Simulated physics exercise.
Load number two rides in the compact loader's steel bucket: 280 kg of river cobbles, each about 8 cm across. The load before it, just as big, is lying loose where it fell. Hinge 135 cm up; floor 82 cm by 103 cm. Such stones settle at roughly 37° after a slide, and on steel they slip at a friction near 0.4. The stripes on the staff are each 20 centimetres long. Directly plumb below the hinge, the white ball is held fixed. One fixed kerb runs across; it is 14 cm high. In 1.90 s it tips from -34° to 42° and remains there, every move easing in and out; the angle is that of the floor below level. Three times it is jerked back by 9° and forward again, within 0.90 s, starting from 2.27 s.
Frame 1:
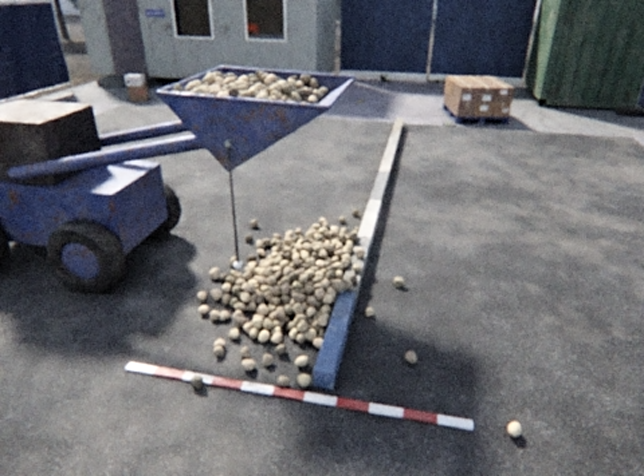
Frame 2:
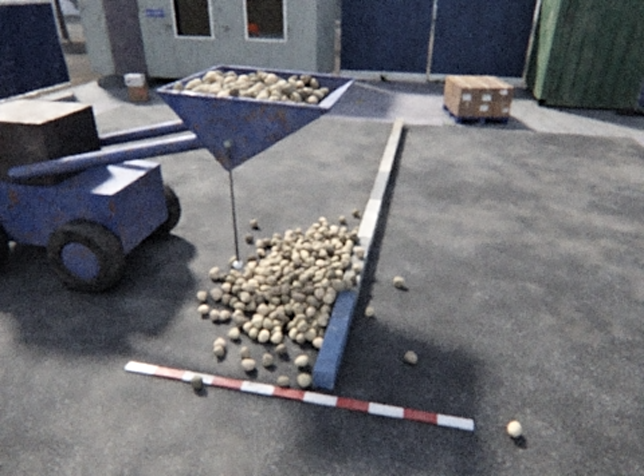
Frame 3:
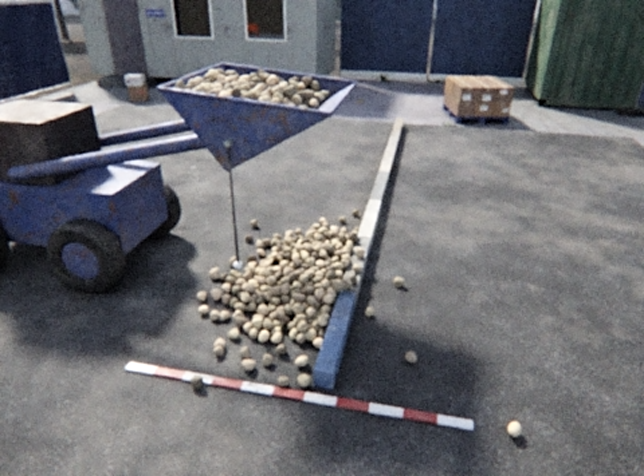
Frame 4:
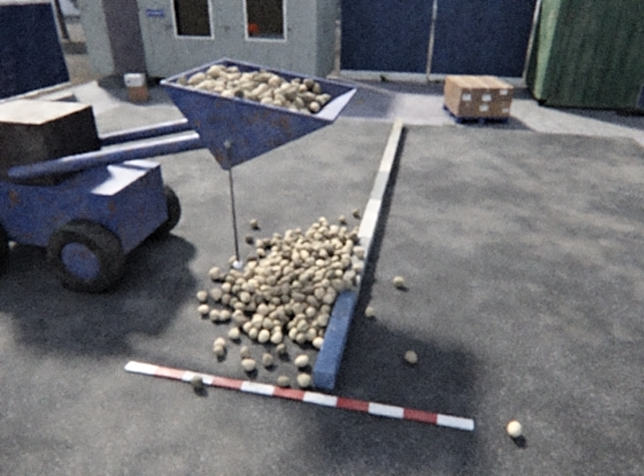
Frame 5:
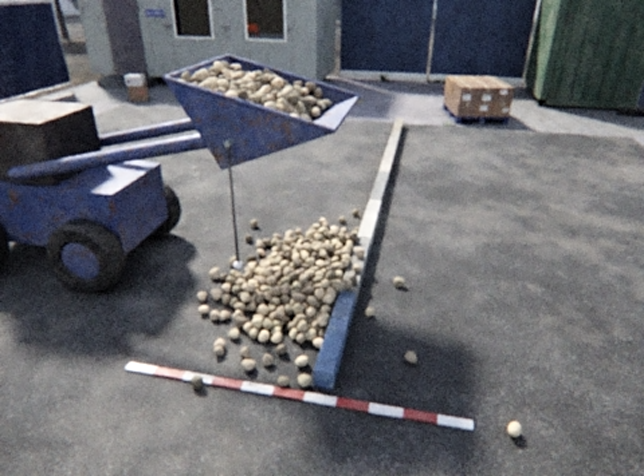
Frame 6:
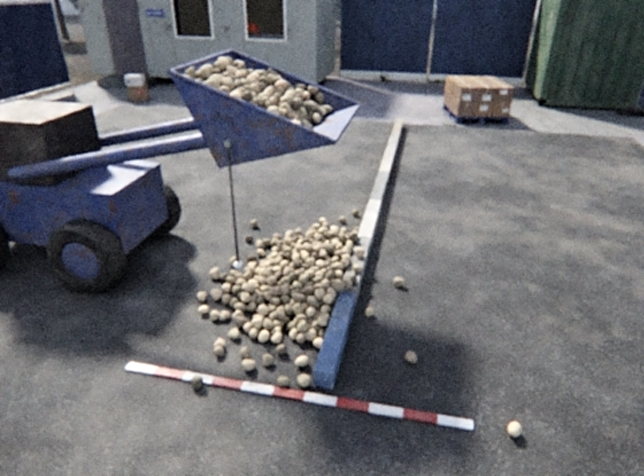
The clip opens on a small blue loader at the left, its raised bucket full of pale, rounded stones above a loose heap beside a low kerb. The bucket barely moves at first, then steadily tilts, its right-hand lip lowering and the stones inside shifting slightly, while the heap below stays still.
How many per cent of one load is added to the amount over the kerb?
About 80 per cent of a load.
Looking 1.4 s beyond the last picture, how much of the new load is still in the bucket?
Around 15 in a hundred.
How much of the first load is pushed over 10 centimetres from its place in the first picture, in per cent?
Estimate: 0 %, roughly.
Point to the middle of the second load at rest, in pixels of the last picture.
They come to rest centred about (394, 288).
Then, 0.8 s after the last picture the floor is at 30°; in per cent of one load, 96 in the bucket, 104 on this side of the kerb, 1 over the kerb; the foremost stones are at (384, 301).
Then, 1.4 s after the last picture the floor is at 42°; in per cent of one load, 15 in the bucket, 142 on this side of the kerb, 44 over the kerb; the foremost stones are at (444, 312).
Then, 3.0 s after the last picture the floor is at 42°; in per cent of one load, 0 in the bucket, 119 on this side of the kerb, 81 over the kerb; the foremost stones are at (539, 308).
Then, 5.5 s after the last picture the floor is at 42°; in per cent of one load, 0 in the bucket, 119 on this side of the kerb, 81 over the kerb; the foremost stones are at (539, 308). Net gain over the kerb, 80.
